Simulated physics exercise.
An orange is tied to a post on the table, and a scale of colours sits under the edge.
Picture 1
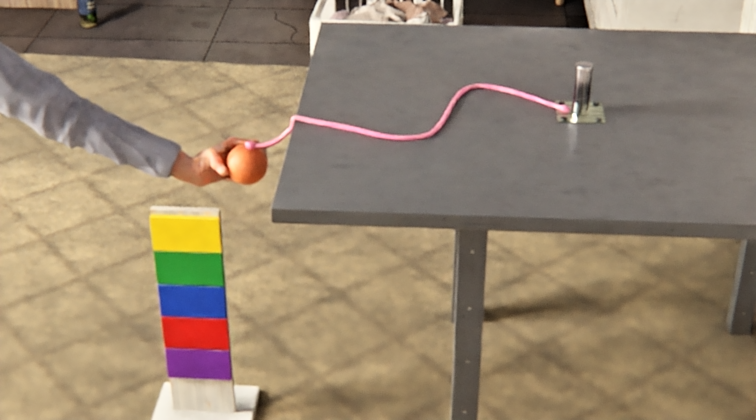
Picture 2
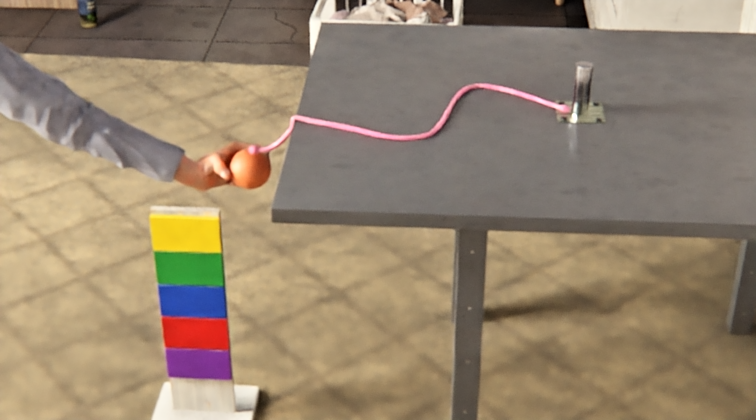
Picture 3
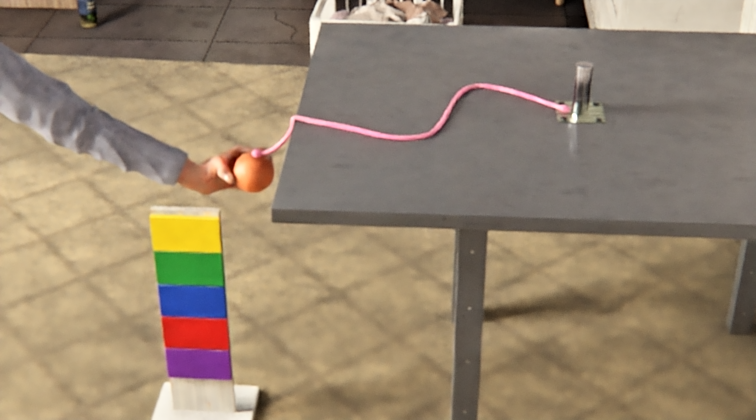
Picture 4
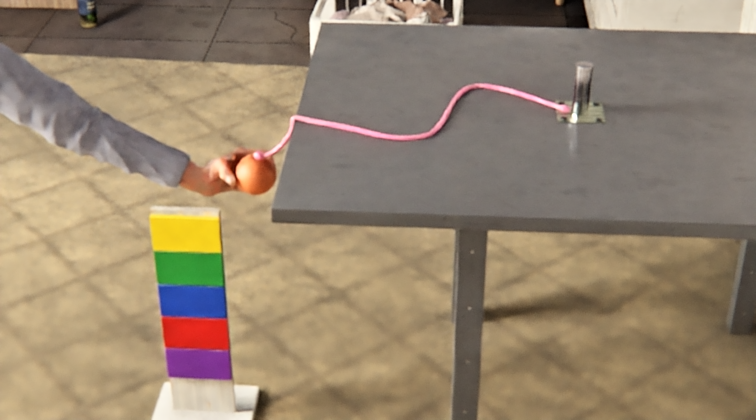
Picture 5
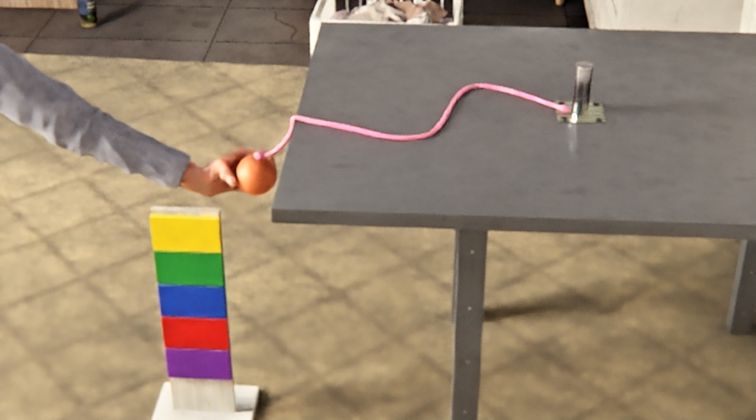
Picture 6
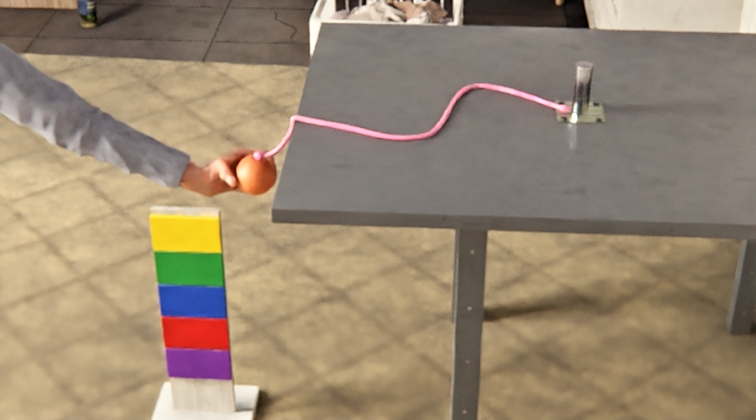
An arm in a grey-blue sleeve reaches in from the left of a room with a tiled floor, seen from slightly above, holding an orange beside a dark grey table. A pink cord winds from the orange across the tabletop to a metal post, and an upright scale of yellow, green, blue, red and purple stands below the hand. The hand shifts the orange slightly right and down, then keeps nearly still.
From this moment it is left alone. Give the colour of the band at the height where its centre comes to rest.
The band is green.
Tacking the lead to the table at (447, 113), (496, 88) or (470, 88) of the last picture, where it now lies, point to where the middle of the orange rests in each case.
The three spots are (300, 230), (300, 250) and (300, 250), in that order.
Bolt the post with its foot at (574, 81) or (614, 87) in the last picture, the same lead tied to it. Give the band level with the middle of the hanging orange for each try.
First try: Green; second try: Yellow.
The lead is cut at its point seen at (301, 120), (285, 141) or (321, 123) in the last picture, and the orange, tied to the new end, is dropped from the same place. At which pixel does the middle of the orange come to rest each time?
Try by try, the places come out as (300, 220), (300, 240) and (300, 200).
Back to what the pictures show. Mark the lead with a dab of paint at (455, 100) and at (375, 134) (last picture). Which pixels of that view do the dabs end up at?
In that view they reach (420, 112) and (295, 127).
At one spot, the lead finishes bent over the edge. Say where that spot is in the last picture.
Roughly (387, 137).
Early on, orange near (284, 262); level with green.
Midway, orange near (310, 264); level with green.
Finally, orange near (299, 269); level with green. At green.
